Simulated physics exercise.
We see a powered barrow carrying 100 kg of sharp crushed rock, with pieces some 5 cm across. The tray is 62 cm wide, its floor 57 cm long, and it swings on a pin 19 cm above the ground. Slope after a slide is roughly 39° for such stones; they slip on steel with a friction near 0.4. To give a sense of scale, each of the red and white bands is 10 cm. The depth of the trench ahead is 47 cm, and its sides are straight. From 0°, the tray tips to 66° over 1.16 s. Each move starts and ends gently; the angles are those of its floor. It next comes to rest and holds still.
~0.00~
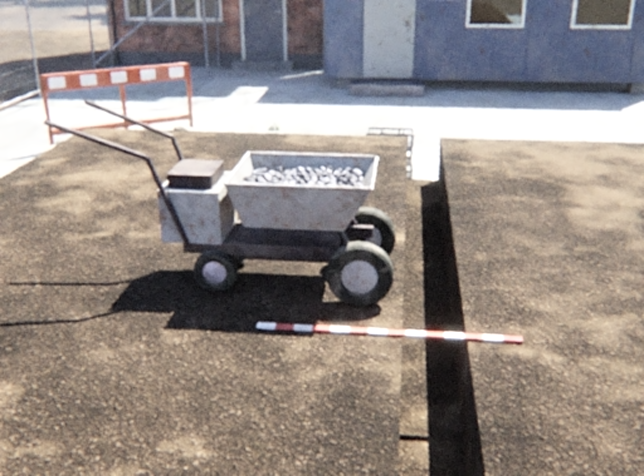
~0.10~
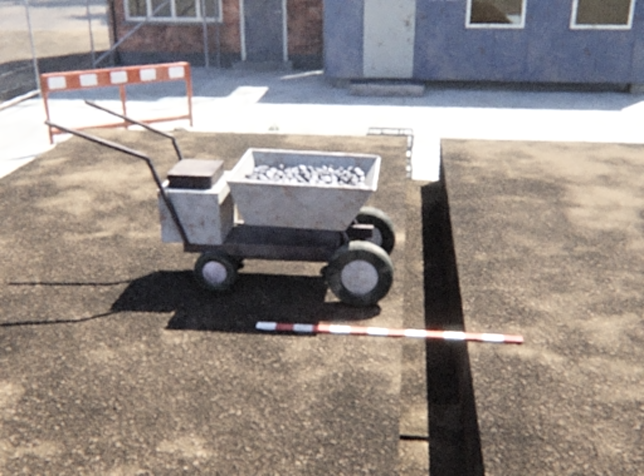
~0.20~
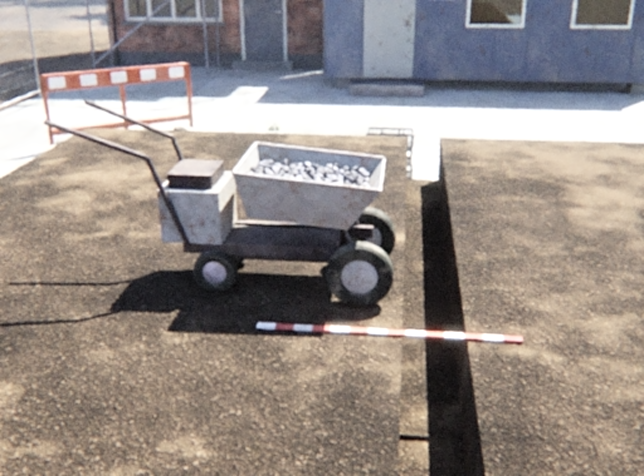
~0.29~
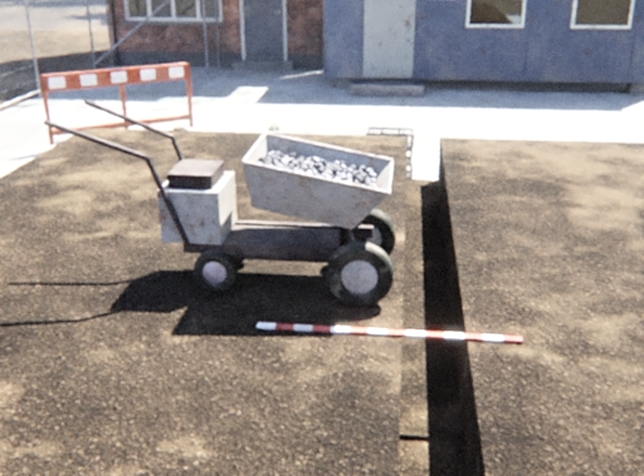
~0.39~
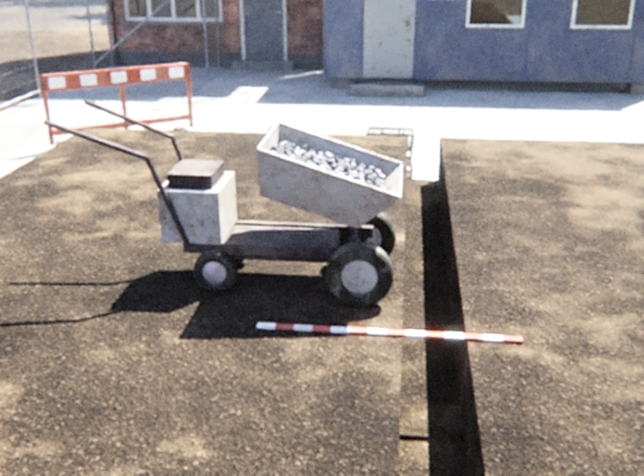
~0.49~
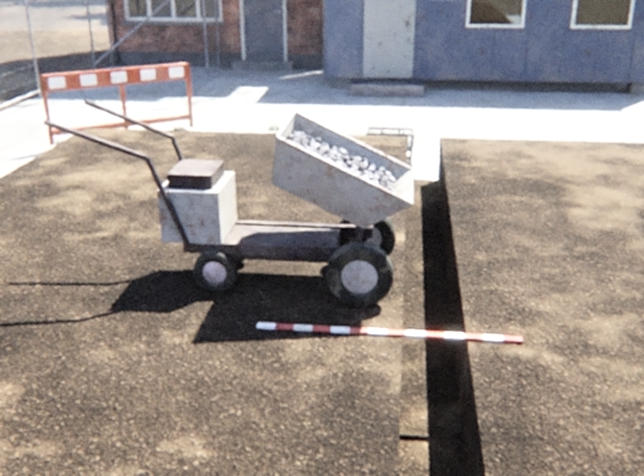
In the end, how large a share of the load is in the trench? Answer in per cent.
A share of roughly 11 %.
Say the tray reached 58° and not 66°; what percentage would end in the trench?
It would be near 5 per cent.
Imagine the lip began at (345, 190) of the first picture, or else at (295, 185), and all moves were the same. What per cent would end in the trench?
Near 35 then near 40 percent.
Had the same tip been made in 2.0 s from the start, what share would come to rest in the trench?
In that case some 15 per cent.
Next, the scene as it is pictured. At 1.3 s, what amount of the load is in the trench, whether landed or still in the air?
Some 0 per cent.
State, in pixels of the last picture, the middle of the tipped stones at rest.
About (485, 289).
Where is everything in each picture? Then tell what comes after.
In the first frame, lip at (372, 189), floor tilted 0°, highest stones at (316, 174).
In the second frame, lip at (374, 190), floor tilted 1°, highest stones at (307, 173); the stones move at 0.2 m/s on average.
In the third frame, lip at (380, 191), floor tilted 5°, highest stones at (282, 167); the stones move at 0.5 m/s on average.
In the fourth frame, lip at (389, 193), floor tilted 11°, highest stones at (278, 159); the stones move at 0.6 m/s on average.
In the fifth frame, lip at (400, 198), floor tilted 18°, highest stones at (287, 149); the stones move at 0.7 m/s on average.
In the sixth frame, the tray is at 25°, its lip at (412, 204); the top of the load is at (299, 139); the stones move at 0.8 m/s on average.
After 0.9 s the floor is at 56°; 100 % in the tray; the foremost stones are at (440, 219).
After 1.3 s the floor is at 66°; 88 % in the tray, 1 % in the trench, 11 % past the trench; the foremost stones are at (508, 291).
After 1.6 s the floor is at 66°; 68 % in the tray, 4 % in the trench, 29 % past the trench; the foremost stones are at (572, 296).
After 3.6 s the floor is at 66°; 55 % in the tray, 11 % in the trench, 34 % past the trench; the foremost stones are at (591, 293).
